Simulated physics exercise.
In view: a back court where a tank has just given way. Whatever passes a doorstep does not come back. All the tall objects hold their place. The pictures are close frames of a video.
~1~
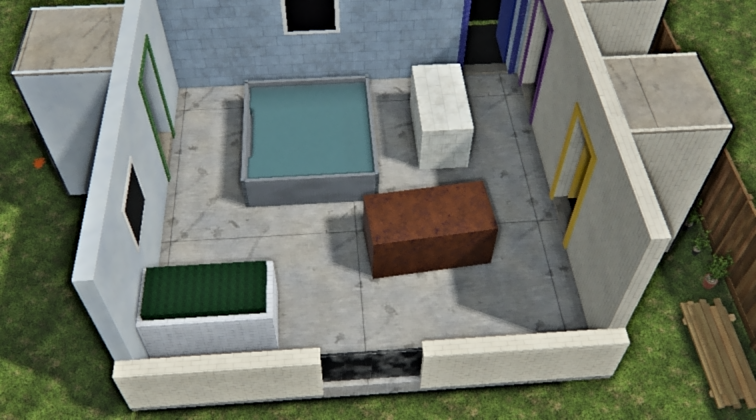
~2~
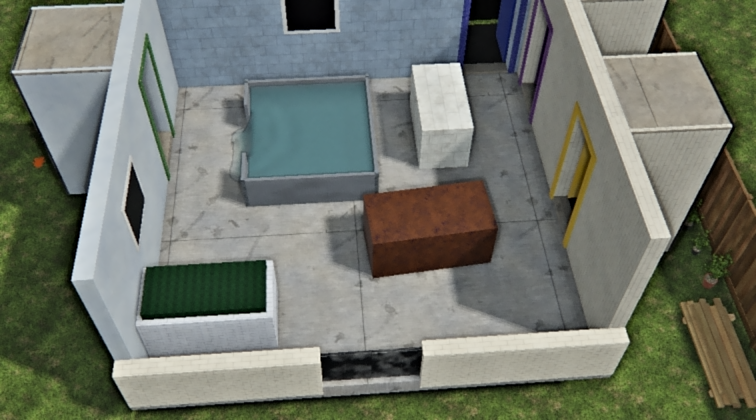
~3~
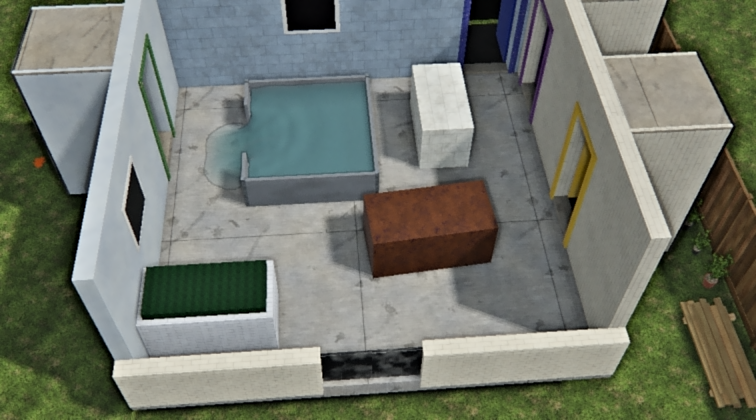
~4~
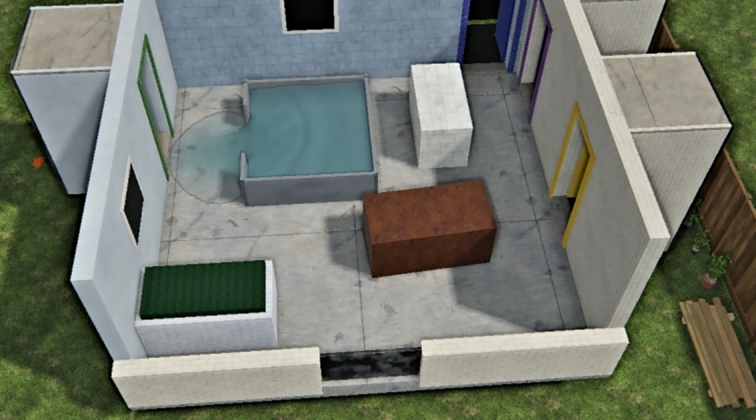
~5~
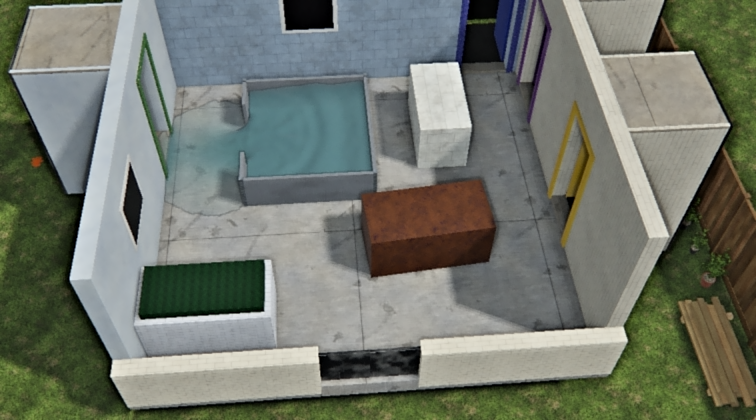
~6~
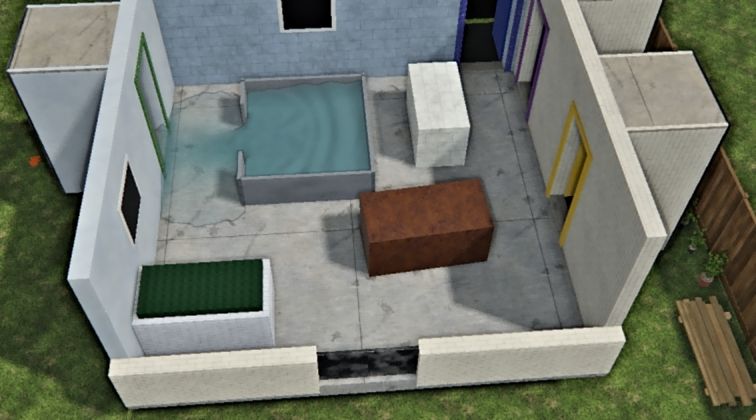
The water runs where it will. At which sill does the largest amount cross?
The green door.
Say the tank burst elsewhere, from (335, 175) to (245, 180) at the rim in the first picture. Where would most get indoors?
That is the door marked blue.
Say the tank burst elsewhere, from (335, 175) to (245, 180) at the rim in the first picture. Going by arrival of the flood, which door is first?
It is the green-painted one.
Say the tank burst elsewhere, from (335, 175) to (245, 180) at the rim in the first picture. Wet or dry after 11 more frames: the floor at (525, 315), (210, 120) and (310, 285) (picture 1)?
One after the other: Dry, clear, awash.
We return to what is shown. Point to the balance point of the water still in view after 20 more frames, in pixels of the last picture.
Around (271, 161).
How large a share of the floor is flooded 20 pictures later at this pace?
Near 40 in a hundred.
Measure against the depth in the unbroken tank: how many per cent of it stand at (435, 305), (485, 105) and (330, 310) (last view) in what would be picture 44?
Roughly 2, 4 and 2 per cent, in turn.
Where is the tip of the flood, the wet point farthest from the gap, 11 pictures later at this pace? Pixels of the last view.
At about (143, 382).
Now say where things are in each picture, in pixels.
The tank at (309, 129) is whole and still, in the first frame.
Water pours out at (250, 147) and has run to (241, 131), in the second frame.
The front is at (215, 135), out from the gap at (250, 148), in the third frame.
The front is at (179, 144), out from the gap at (249, 148), in the fourth frame.
The front is at (173, 124), out from the gap at (248, 146), in the fifth frame.
The front is at (173, 107), out from the gap at (246, 146), in the sixth frame.
A moment on, water covers 15 % of the floor; purple door not reached, green door a lot in, blue door not reached, yellow door not reached.
Next, water covers 25 % of the floor; purple door not reached, green door a lot in, blue door not reached, yellow door not reached.
Then, water covers 40 % of the floor; purple door not reached, green door a lot in, blue door not reached, yellow door not reached.
Later, water covers 70 % of the floor; purple door some in, green door a lot in, blue door a trickle in, yellow door not reached.
In the end, water covers 95 % of the floor; purple door a lot in, green door a lot in, blue door some in, yellow door wet at the sill, nothing in; the green door has let in the most.
